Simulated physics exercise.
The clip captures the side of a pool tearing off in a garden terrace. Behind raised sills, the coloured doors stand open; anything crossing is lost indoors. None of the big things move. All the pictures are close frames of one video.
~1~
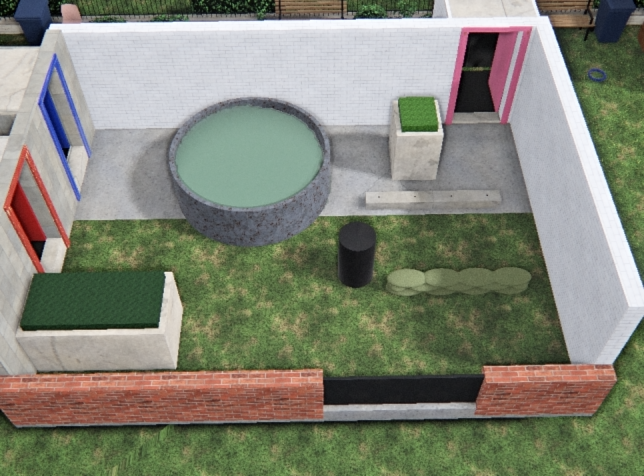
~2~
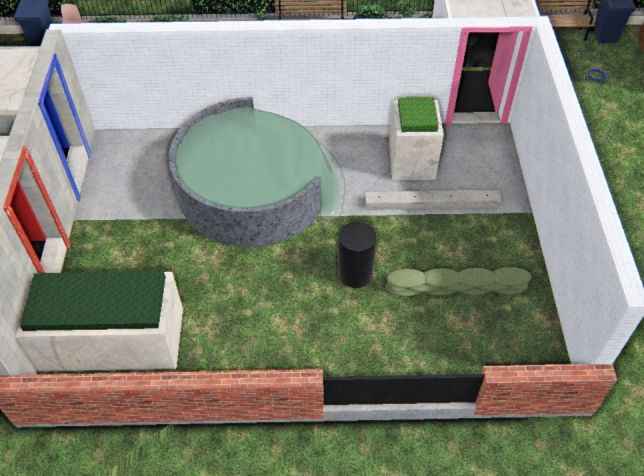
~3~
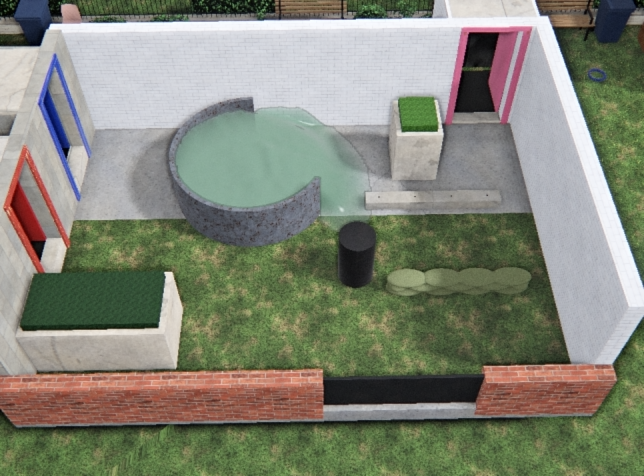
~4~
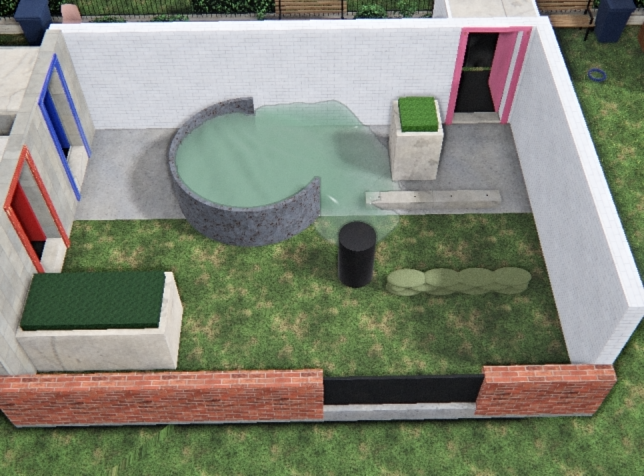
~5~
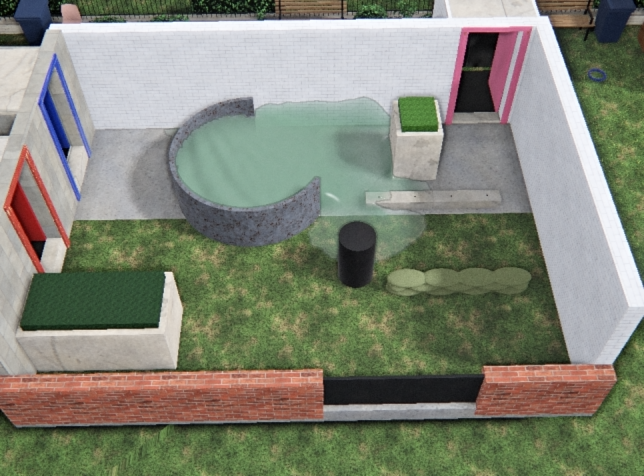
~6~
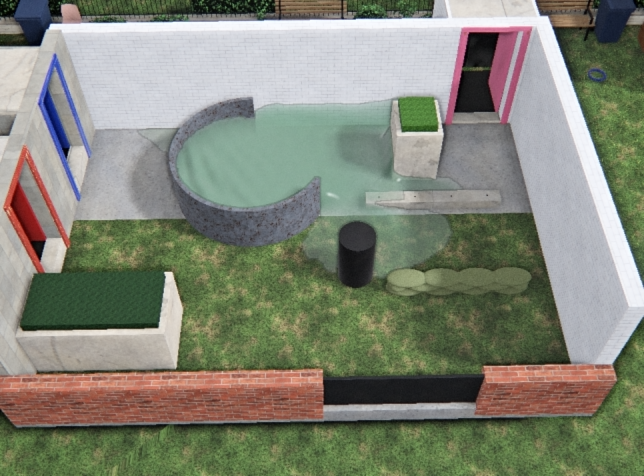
Water pouring through the torn right side of a round stone tank, spreading across paving and grass around a black cylinder.
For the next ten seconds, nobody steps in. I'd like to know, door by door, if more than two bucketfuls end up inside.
The red door will keep to two buckets; the blue door will keep to two buckets; the pink door will go over two buckets.
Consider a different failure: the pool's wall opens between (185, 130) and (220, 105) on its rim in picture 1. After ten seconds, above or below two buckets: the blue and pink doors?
Note - blue door: Above threshold; pink door: Below threshold.
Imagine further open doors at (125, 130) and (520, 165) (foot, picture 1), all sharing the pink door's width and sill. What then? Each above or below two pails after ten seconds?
First falls short, then tops the limit.
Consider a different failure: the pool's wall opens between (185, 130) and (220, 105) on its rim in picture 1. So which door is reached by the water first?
It's the door marked blue that is reached before the others.
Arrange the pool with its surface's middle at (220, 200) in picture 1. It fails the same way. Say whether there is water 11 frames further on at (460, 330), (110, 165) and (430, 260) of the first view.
Taking them in the order asked: Spared, then inundated, then inundated.
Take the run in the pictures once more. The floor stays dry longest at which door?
I'd say the red one.
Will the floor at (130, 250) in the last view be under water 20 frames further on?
Outcome at that point: Unwetted.
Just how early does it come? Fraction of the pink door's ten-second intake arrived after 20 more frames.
Near 40 %, I'd say.
A moment on, water covers 35 % of the floor; the red door not reached, the blue door not reached, the pink door wet at the sill, nothing in.
Next, water covers 40 % of the floor; the red door not reached, the blue door wet at the sill, nothing in, the pink door over two buckets in.
Then, water covers 60 % of the floor; the red door not reached, the blue door wet at the sill, nothing in, the pink door far over two buckets in.
Later, water covers 90 % of the floor; the red door wet at the sill, nothing in, the blue door wet at the sill, nothing in, the pink door far over two buckets in.
In the end, water covers 95 % of the floor; the red door wet at the sill, nothing in, the blue door wet at the sill, nothing in, the pink door far over two buckets in.
